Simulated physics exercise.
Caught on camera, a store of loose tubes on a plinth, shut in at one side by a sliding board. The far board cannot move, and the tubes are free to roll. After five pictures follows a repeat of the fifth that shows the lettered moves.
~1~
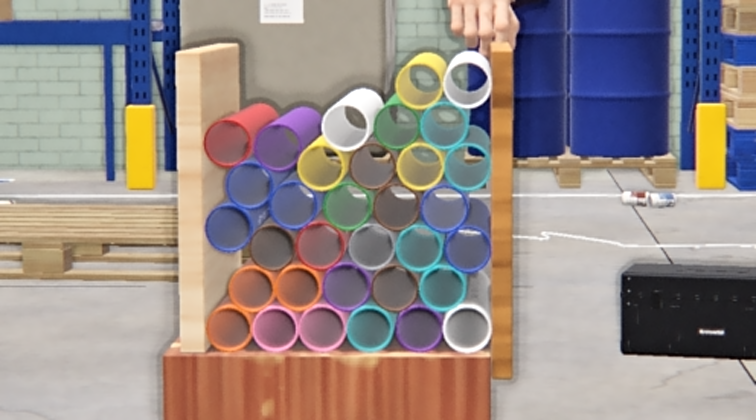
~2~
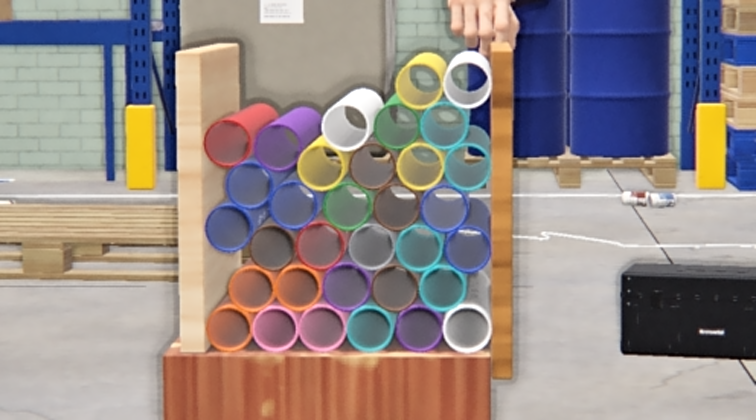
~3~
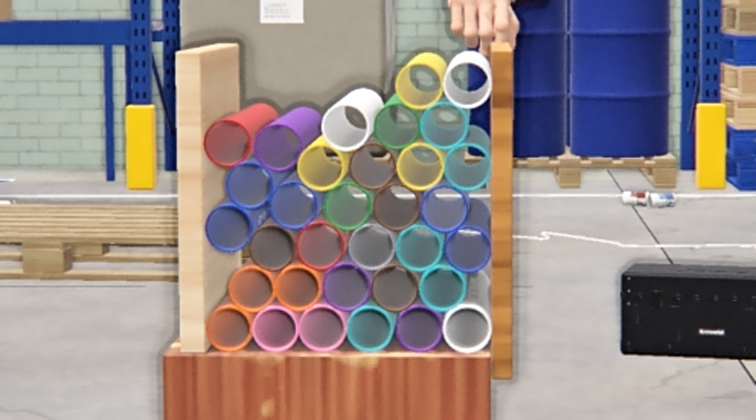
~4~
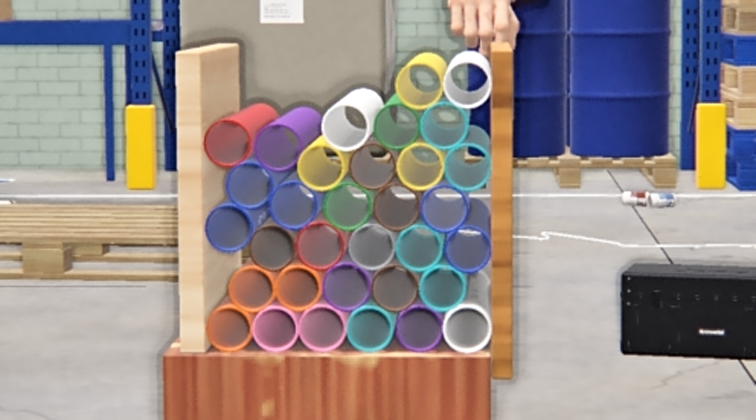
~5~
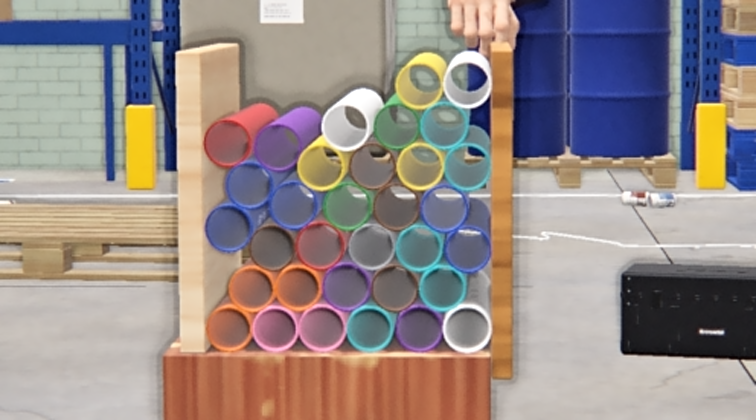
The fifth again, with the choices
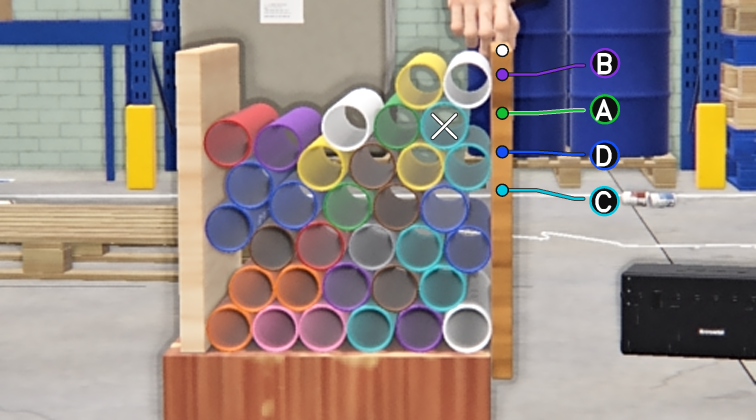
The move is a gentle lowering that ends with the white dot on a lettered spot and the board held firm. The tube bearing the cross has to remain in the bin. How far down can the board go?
It can be let down to C.
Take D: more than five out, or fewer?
At D, fewer than five.
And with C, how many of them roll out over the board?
At C the number is one.
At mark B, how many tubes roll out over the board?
With B, none.
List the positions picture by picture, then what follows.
A brown tube (273, 248); a green tube (348, 207); a yellow tube (321, 167), in the first picture.
A yellow tube (321, 167); a white tube (467, 84), in the second picture.
Side board (501, 196); an orange tube (229, 328), in the third picture.
A white tube (468, 328); a blue tube (468, 250), in the fourth picture.
A brown tube (273, 248); a green tube (348, 207); a yellow tube (321, 167), in the fifth picture.
On the copy, A at (502, 113); B at (503, 74); C at (502, 190); D at (502, 152); the cross at (444, 126); the white dot at (503, 50).
On C. First, top of the board (491, 117).
Then, top of the board (491, 189).
Finally, top of the board (491, 190), one out over the board, the crossed one still inside.
By contrast, A keeps the crossed one inside; B keeps the crossed one inside; D keeps the crossed one inside.
